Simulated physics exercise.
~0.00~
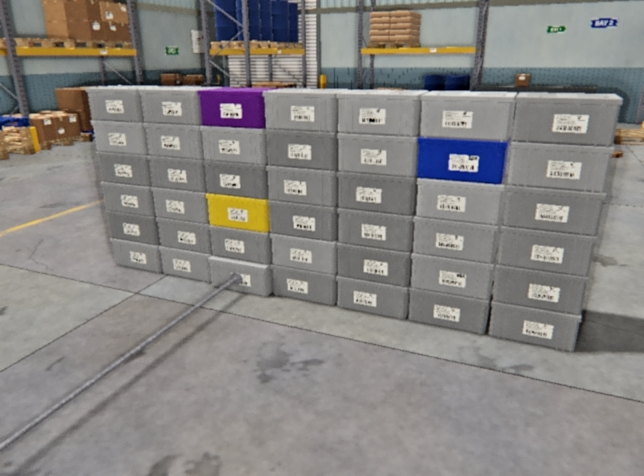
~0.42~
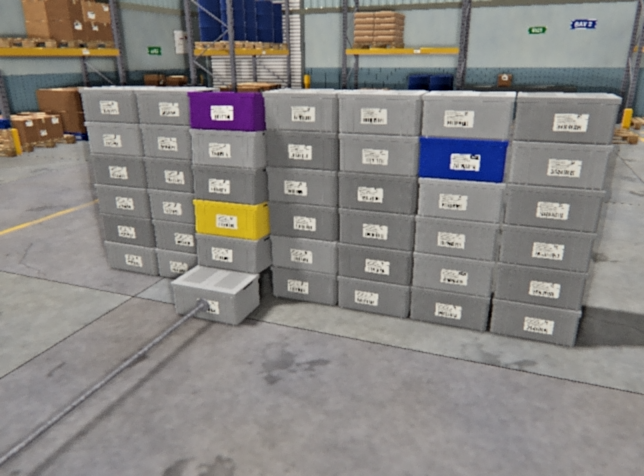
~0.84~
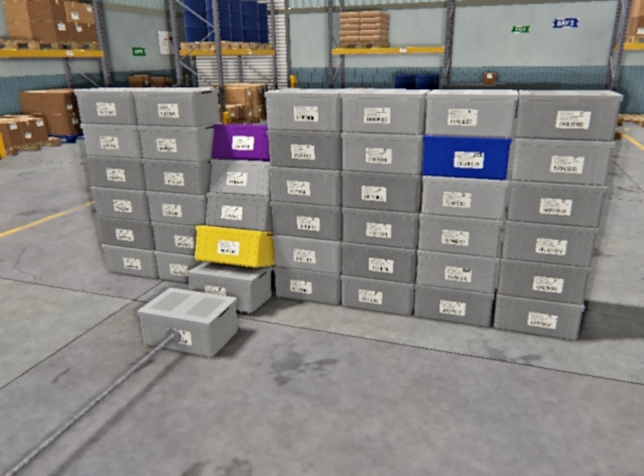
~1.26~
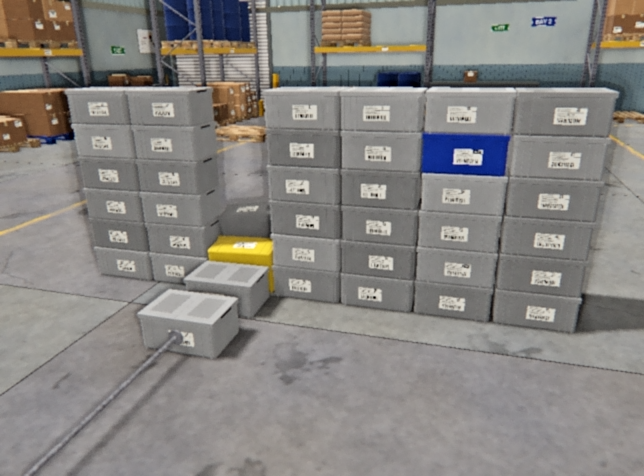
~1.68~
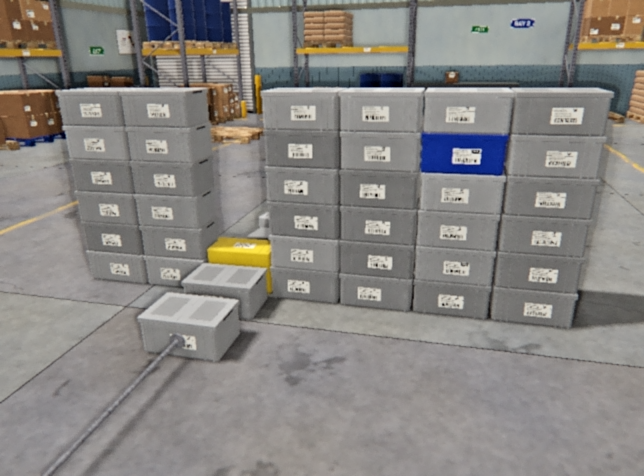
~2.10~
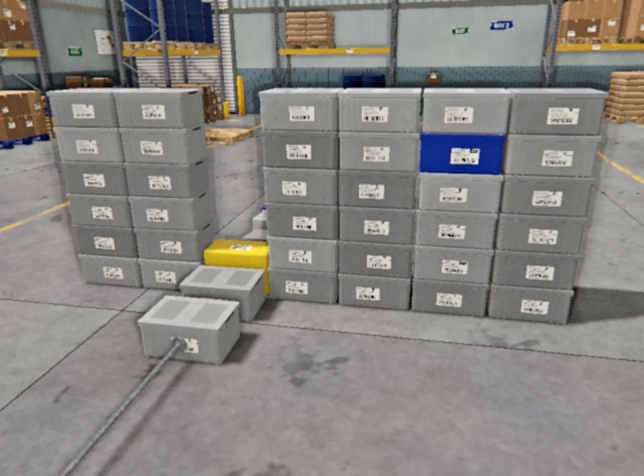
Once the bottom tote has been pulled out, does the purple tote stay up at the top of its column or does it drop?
The purple tote drops. It sinks as its column gives way and is then gone from the top, leaving an open gap in the wall.
